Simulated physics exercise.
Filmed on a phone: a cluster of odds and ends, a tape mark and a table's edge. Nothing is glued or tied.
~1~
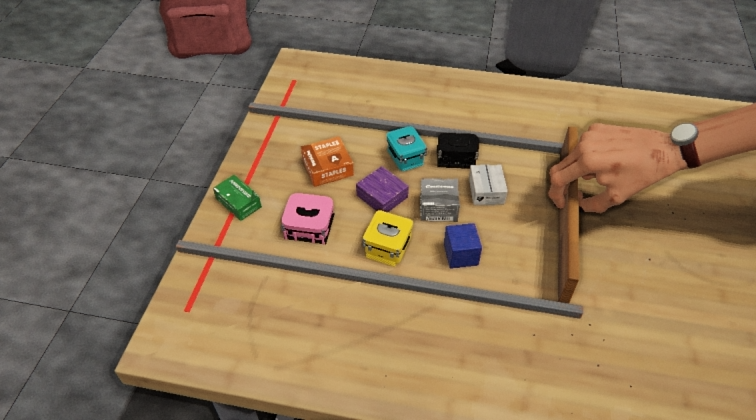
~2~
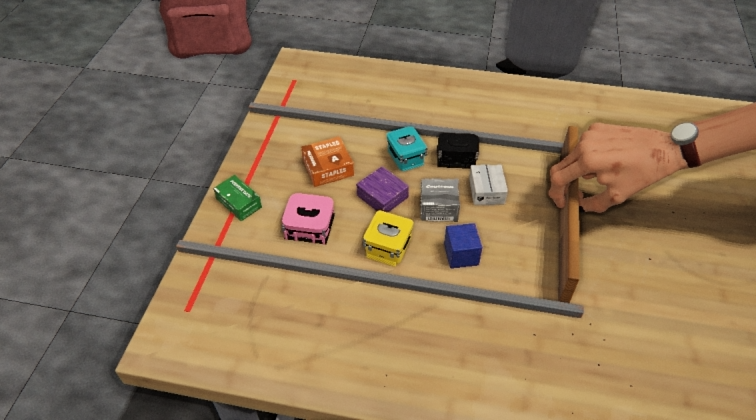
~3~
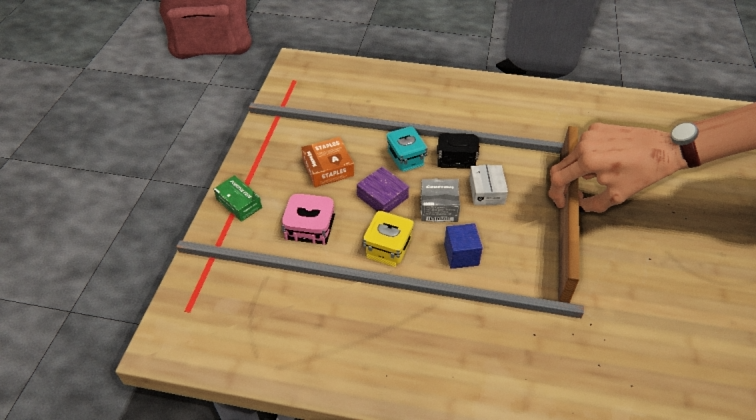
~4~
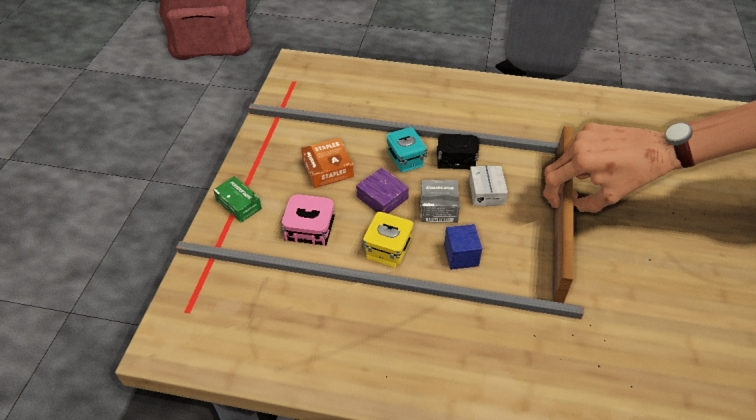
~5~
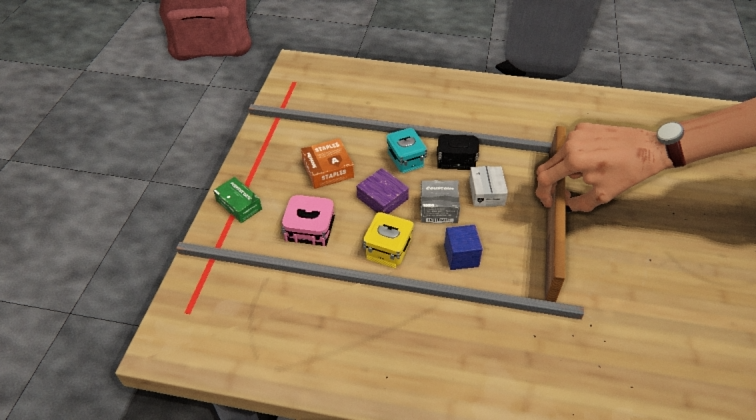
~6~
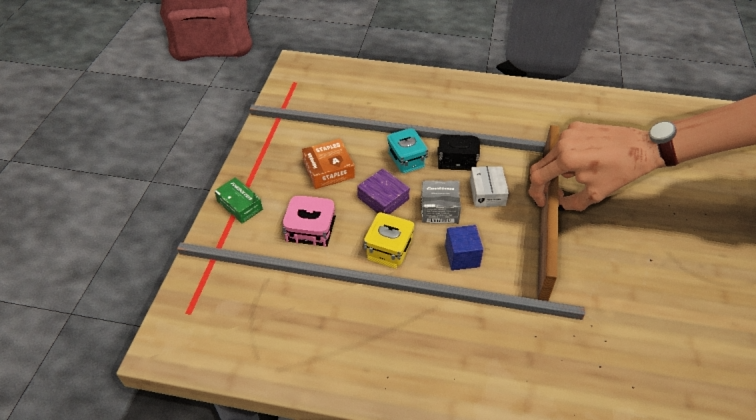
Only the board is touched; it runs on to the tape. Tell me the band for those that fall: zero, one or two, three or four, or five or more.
Here the number that fall off is five or more.
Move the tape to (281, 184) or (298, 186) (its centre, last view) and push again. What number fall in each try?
Down on the floor: 3 and 2.
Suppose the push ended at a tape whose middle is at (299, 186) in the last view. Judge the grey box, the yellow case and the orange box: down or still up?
The grey box survives, the yellow case stays on, the orange box is lost.
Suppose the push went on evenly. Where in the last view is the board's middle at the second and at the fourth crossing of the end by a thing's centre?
Near (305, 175) and (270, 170).
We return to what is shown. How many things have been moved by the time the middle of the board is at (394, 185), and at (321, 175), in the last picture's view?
By then 9, and 10.
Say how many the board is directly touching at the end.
The number is 4.
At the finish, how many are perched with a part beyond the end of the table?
Overhanging: 2.
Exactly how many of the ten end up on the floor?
Fallen: 6.
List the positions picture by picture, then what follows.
The first picture shows green box (237, 197); orange box (327, 161); pink case (309, 219); board (568, 209); tape (249, 177).
The second picture shows orange box (327, 161); white box (488, 185).
The third picture shows pink case (309, 219); blue block (463, 246).
The fourth picture shows green box (237, 199); turquoise case (406, 150).
The fifth picture shows orange box (327, 163); black case (458, 152).
The sixth picture shows green box (238, 200); orange box (328, 163); pink case (310, 221); board (549, 207); tape (250, 179).
Early on, none off yet; green box at rest near (238, 200); orange box at rest near (328, 163); pink case at rest near (310, 221).
A while later, none off yet; green box moving near (232, 199); orange box travelled about its own width near (288, 153); pink case travelled about its own width near (272, 215).
Further along, one off so far; green box in the air near (214, 338); orange box leaning a little near (221, 139); pink case travelled well along near (195, 204).
Finally, the number that fall off is five or more; lost, yellow case, turquoise case, purple block, pink case, orange box and green box.
